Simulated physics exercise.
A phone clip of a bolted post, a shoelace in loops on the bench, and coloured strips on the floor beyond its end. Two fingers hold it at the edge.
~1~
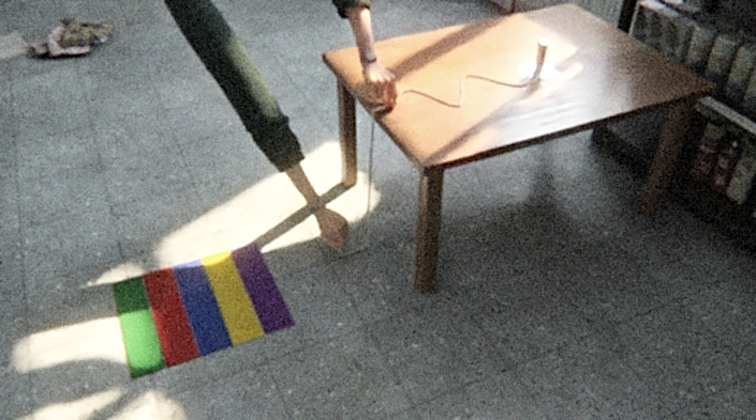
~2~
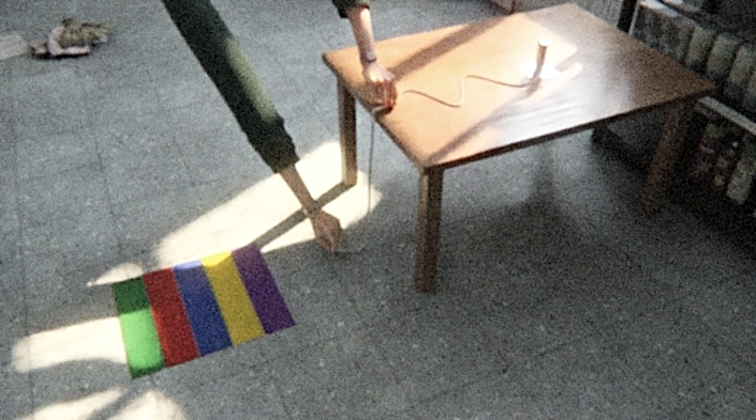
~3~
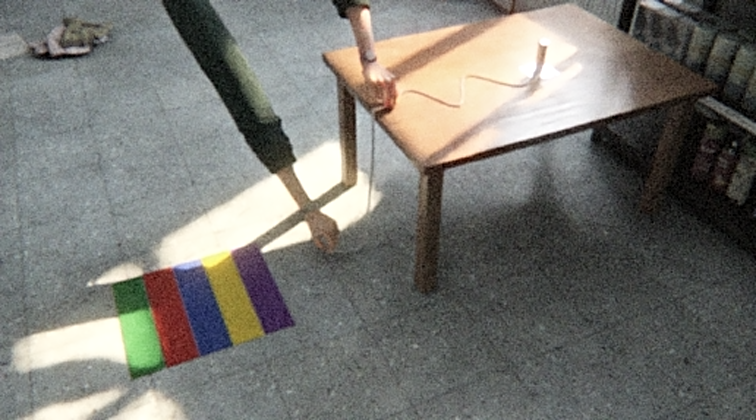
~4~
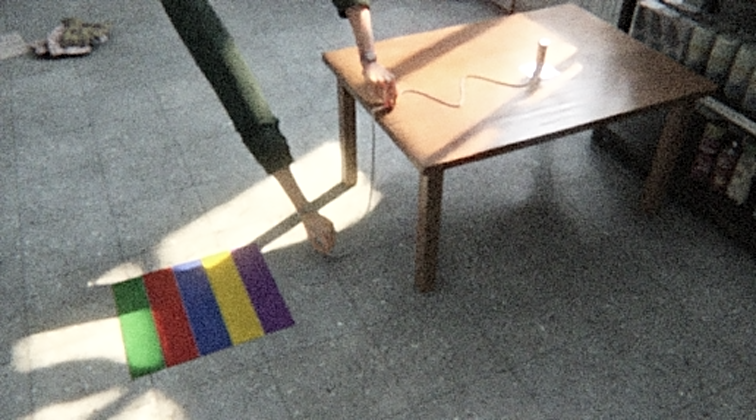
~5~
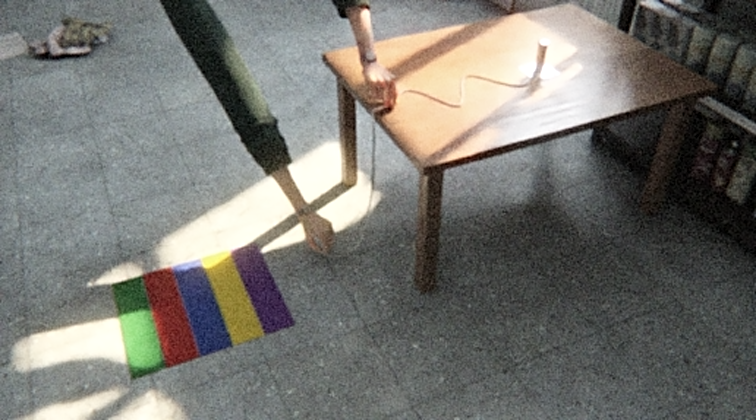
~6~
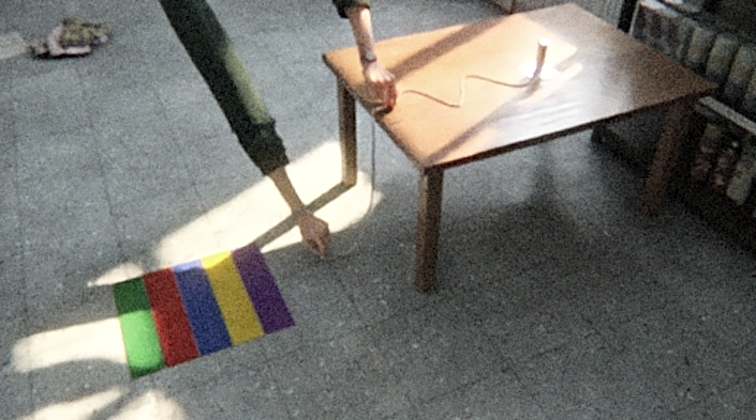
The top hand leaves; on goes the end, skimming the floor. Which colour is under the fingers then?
The green one.
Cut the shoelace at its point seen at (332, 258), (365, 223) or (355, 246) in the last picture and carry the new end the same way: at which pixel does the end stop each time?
Try by try, around (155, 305), (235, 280) and (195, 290).
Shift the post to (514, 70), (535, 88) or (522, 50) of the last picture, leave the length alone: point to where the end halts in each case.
Try by try, around (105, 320), (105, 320) and (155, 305).
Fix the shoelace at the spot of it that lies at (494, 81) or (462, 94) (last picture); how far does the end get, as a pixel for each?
Near (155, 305) and (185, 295).
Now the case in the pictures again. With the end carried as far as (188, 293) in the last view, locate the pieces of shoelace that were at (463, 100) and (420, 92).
At (412, 100), then (370, 128).
Soon after, end near (188, 293); over blue.
Then, end near (151, 304); over red.
At full stretch, end near (130, 311); over green. It halts on the green strip.
